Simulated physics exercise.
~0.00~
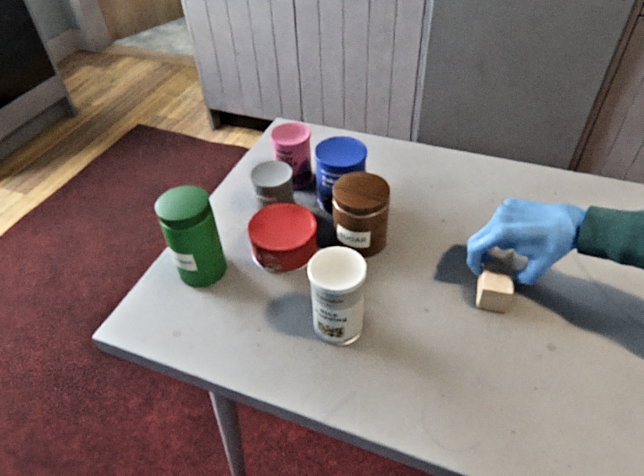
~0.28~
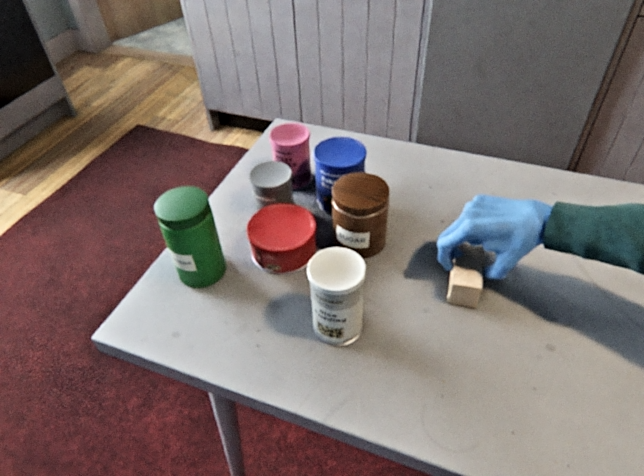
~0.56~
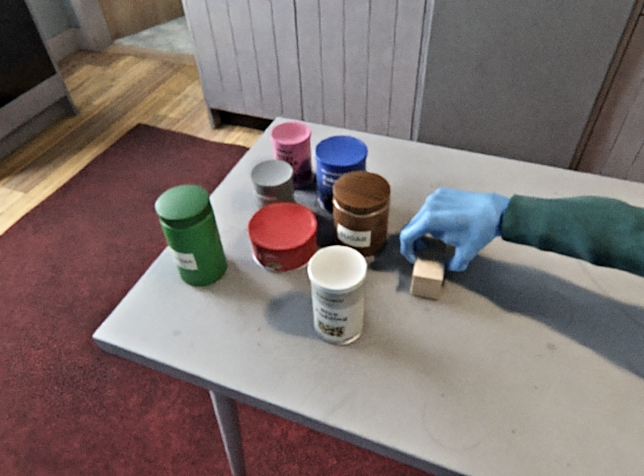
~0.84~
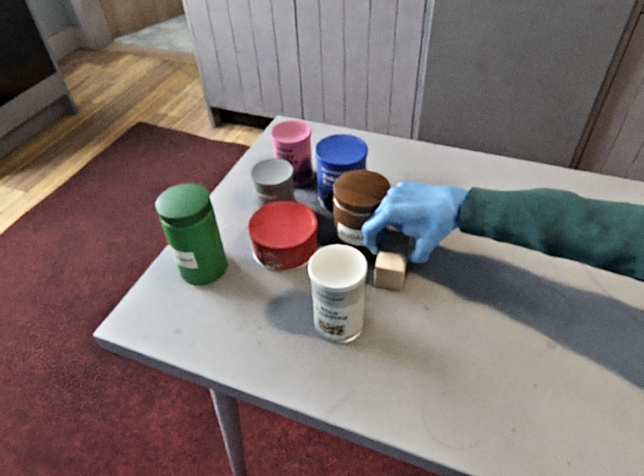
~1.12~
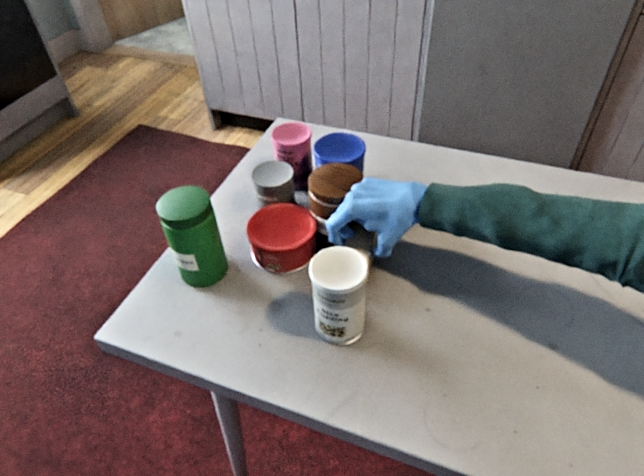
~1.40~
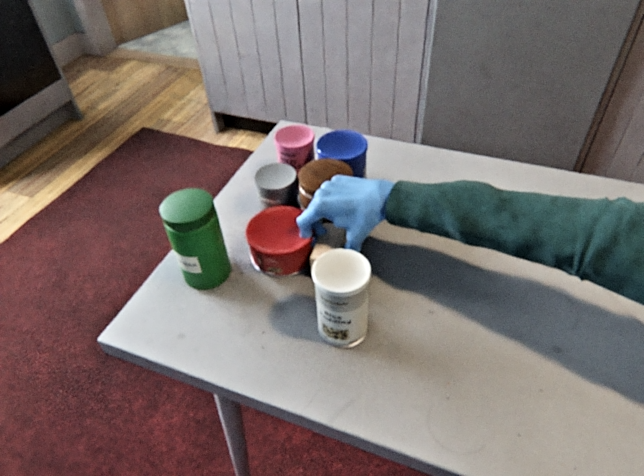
On a grey table above a dark red rug, a blue-gloved hand slid a small wooden block left past the white tin and into the brown jar, nudging it a short way left, still upright, close behind the red tub.
